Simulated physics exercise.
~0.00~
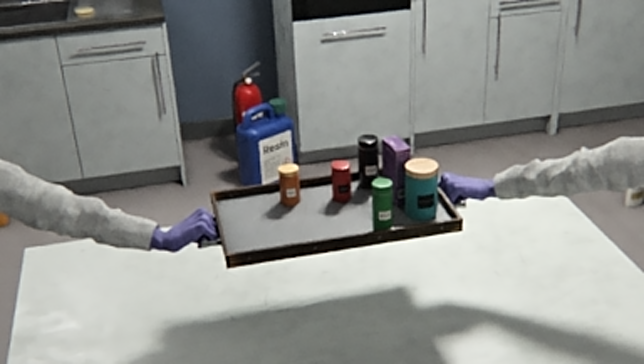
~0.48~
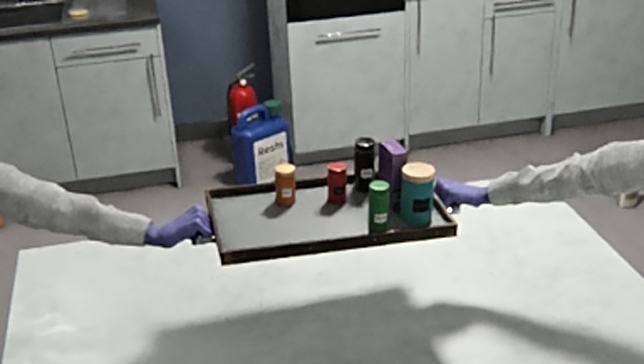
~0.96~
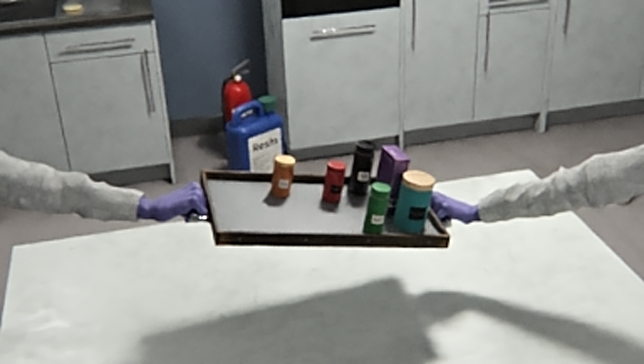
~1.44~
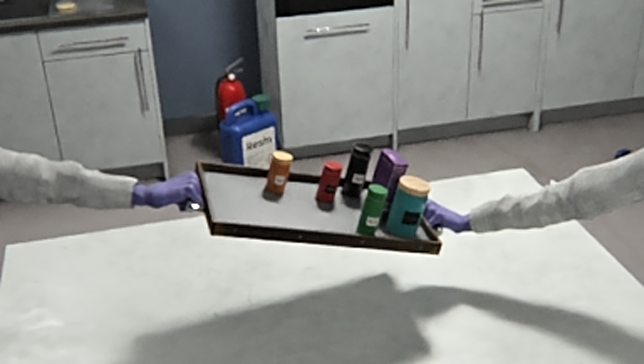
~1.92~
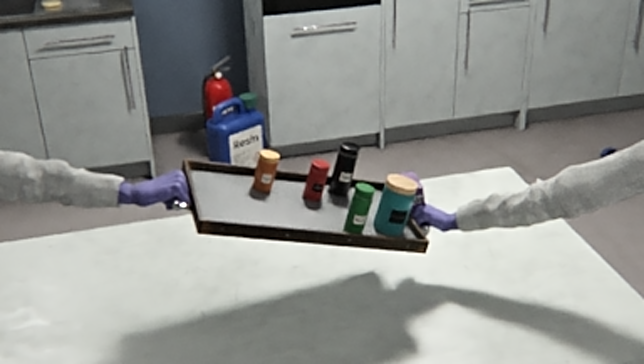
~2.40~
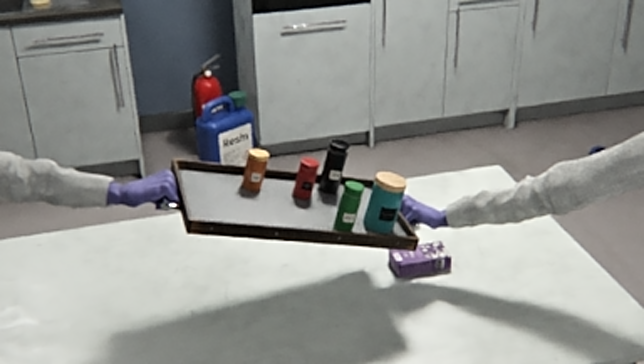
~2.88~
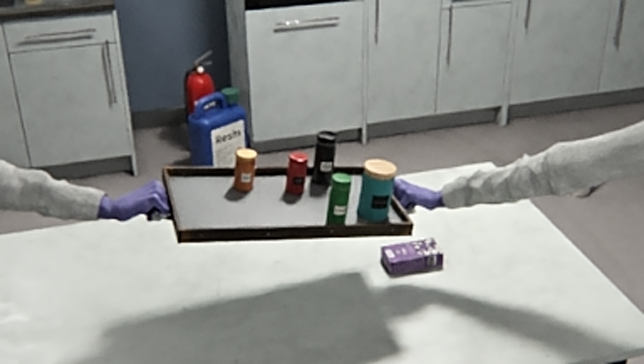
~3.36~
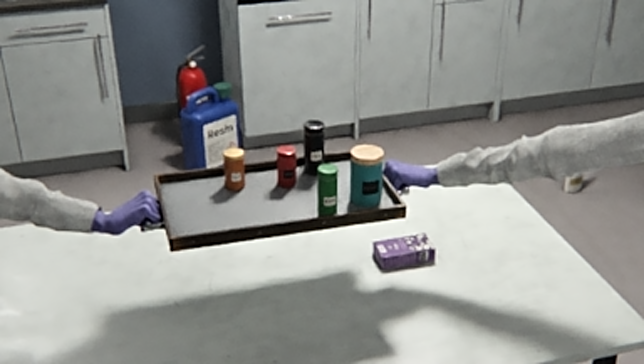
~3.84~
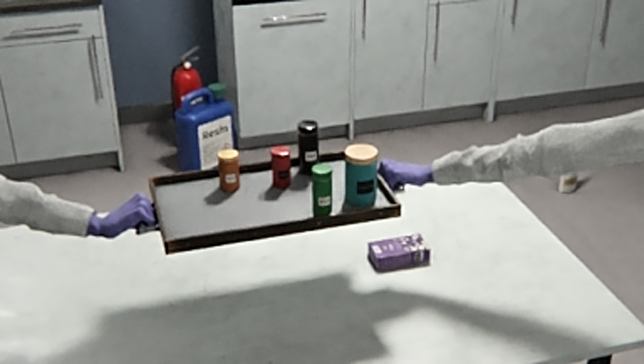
A purple packet tipped off the low right end of a tray held by two gloved hands and landed on its side on the white table, while the orange, red, black and green shakers and the turquoise jar stayed aboard as the tray was levelled again.
